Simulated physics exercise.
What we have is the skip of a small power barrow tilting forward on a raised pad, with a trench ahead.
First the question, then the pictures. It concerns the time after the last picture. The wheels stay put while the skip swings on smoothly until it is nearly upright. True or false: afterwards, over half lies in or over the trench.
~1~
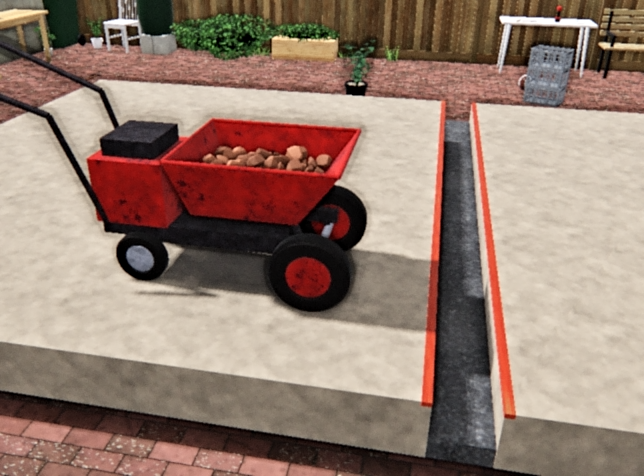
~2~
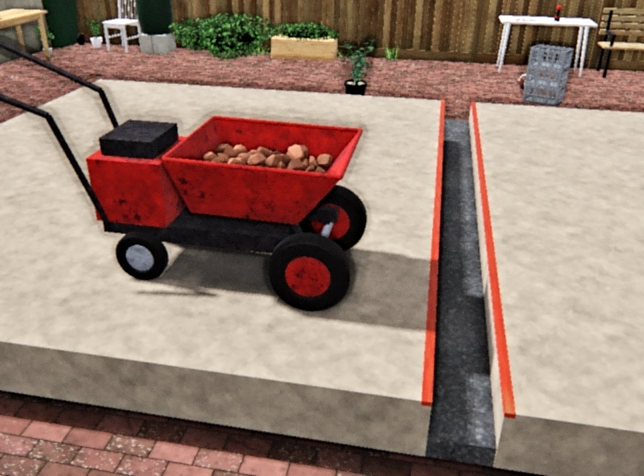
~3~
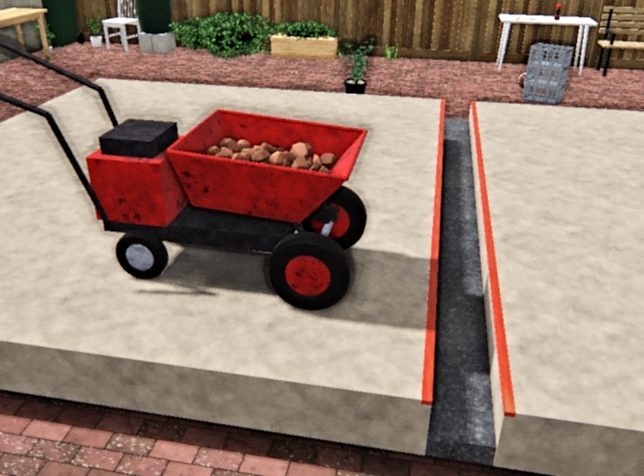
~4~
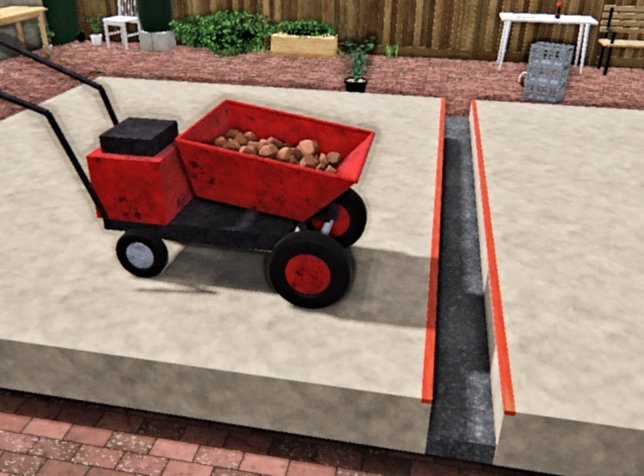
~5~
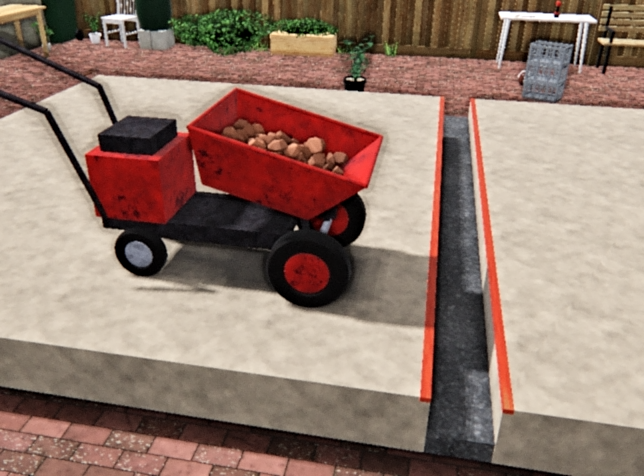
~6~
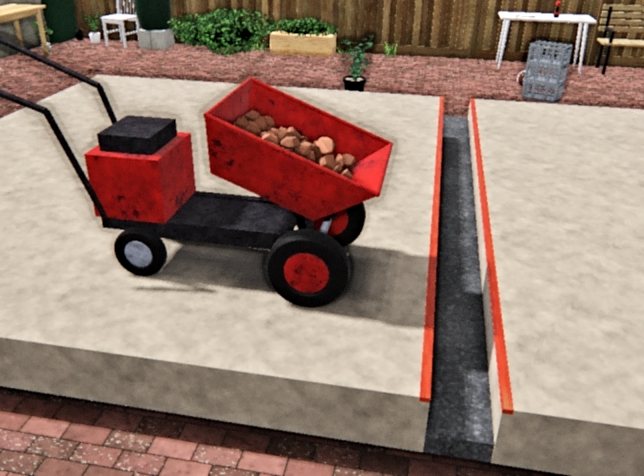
True.
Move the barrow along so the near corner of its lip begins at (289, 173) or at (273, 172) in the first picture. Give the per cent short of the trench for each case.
50 and 70 percent, in that order.
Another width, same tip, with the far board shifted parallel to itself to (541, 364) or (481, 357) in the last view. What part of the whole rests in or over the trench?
100 %, give or take, and then 80 %.
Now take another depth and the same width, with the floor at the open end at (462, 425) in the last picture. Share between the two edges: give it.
The share would be around 80 in a hundred.
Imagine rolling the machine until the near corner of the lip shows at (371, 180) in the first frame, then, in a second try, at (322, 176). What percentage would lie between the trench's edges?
About 80 %, then 80 %.
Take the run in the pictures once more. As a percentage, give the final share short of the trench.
Share: Near 5 %.
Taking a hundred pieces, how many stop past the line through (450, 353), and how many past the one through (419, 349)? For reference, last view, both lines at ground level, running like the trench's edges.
About 70 percent, then about 100 percent.
Just after the last frame, skip tipped steeply; every one in the skip.
A moment on, skip tipped right over; almost all in the skip; just a few short of the trench; about a tenth in or heaped over the trench; just a few falling.
Further on, skip tipped right over; about a tenth in the skip; about a tenth short of the trench; the larger part in or heaped over the trench; just a few beyond it.
When it is over, skip tipped right over; just a few short of the trench; almost all in or heaped over the trench; just a few beyond it.
